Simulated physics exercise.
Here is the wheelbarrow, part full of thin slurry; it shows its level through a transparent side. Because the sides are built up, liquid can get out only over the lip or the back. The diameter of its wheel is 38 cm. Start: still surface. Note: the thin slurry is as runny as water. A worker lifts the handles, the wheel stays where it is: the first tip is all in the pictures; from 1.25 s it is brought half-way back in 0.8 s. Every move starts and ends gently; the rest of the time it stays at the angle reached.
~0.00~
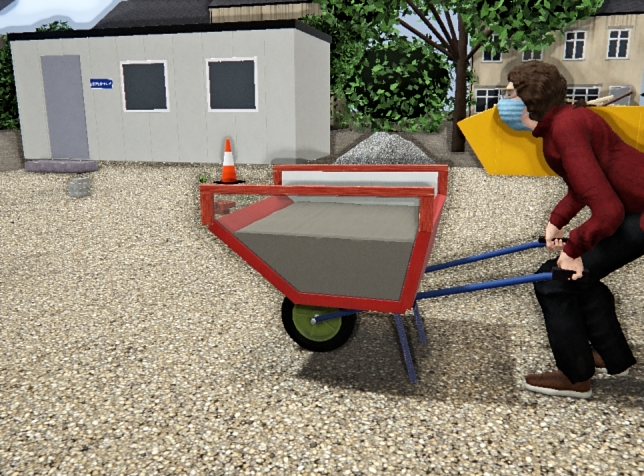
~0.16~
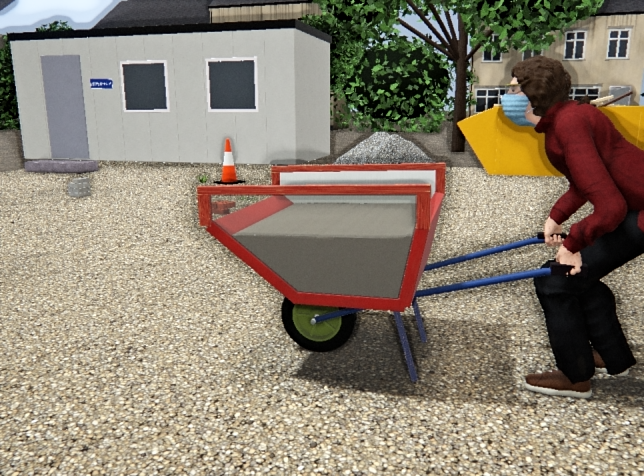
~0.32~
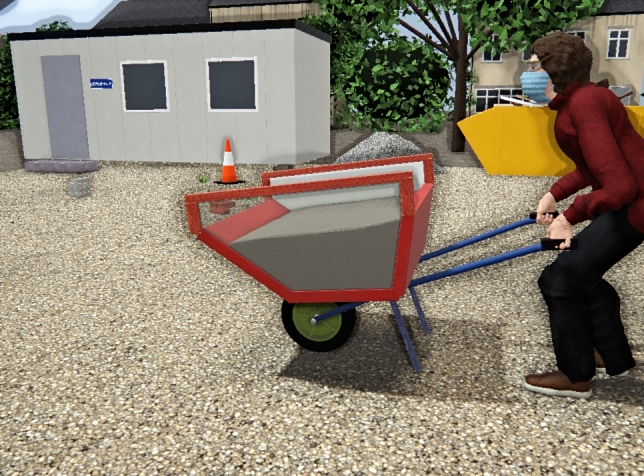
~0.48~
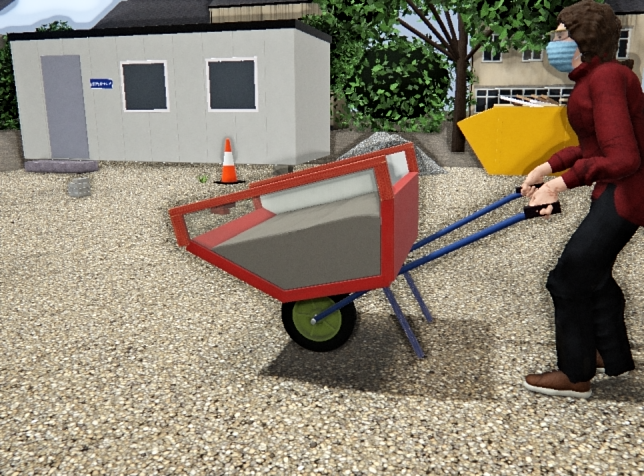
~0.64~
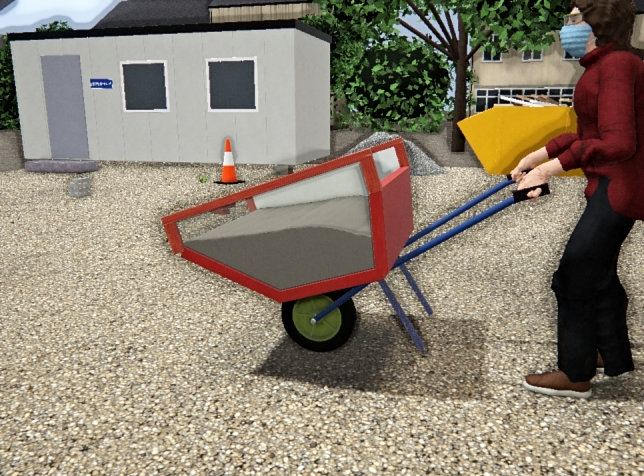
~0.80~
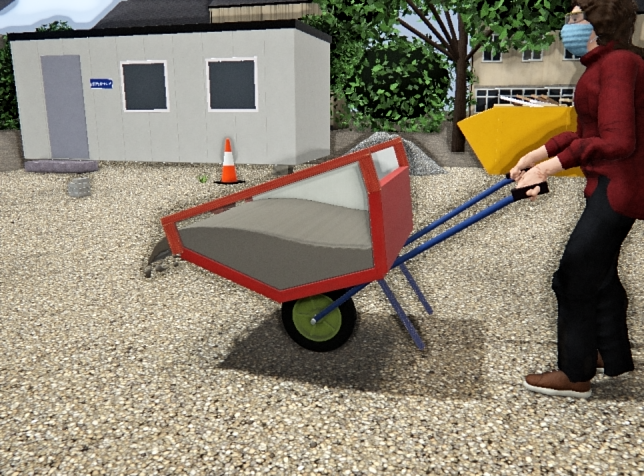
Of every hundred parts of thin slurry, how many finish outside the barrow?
Around 47 in every hundred.
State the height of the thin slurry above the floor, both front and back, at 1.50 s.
Front level 18 cm, back level 4 cm.
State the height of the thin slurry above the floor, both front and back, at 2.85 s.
At the front the surface is at 16 cm, while at the back it is at 8 cm.
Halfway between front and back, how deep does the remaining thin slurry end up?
About 12 cm.
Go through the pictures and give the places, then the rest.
In the first picture, it reaches (307, 237) at the front; it reaches (391, 242) at the back; the lip is at (215, 219); the front is on the left.
In the second picture, it reaches (305, 237) at the front; it reaches (389, 239) at the back.
In the third picture, it reaches (294, 236) at the front; it reaches (377, 226) at the back; it has turned 6° nose down.
In the fourth picture, it reaches (280, 235) at the front; it reaches (359, 218) at the back; it has turned 14° nose down.
In the fifth picture, it reaches (271, 233) at the front; it reaches (355, 232) at the back; it has turned 18° nose down.
In the sixth picture, it reaches (271, 236) at the front; it reaches (359, 248) at the back; it has turned 18° nose down; the lip is at (184, 247); thin slurry is coming out, 7 per cent so far.
Then, 1.50 s in, the barrow is at 17° forwards, the surface stands 5 cm at the back and 17 cm at the front; 41 per cent has gone, over the front.
Then, 2.20 s in, the barrow is at 9° forwards, the surface stands 15 cm at the back and 14 cm at the front; 44 per cent has gone, over the front.
Then, 2.85 s in, the barrow is at 9° forwards, the surface stands 9 cm at the back and 15 cm at the front; 44 per cent has gone, over the front.
Then, 4.93 s in, 47 per cent has gone, over the front, 57 of 121 litres.
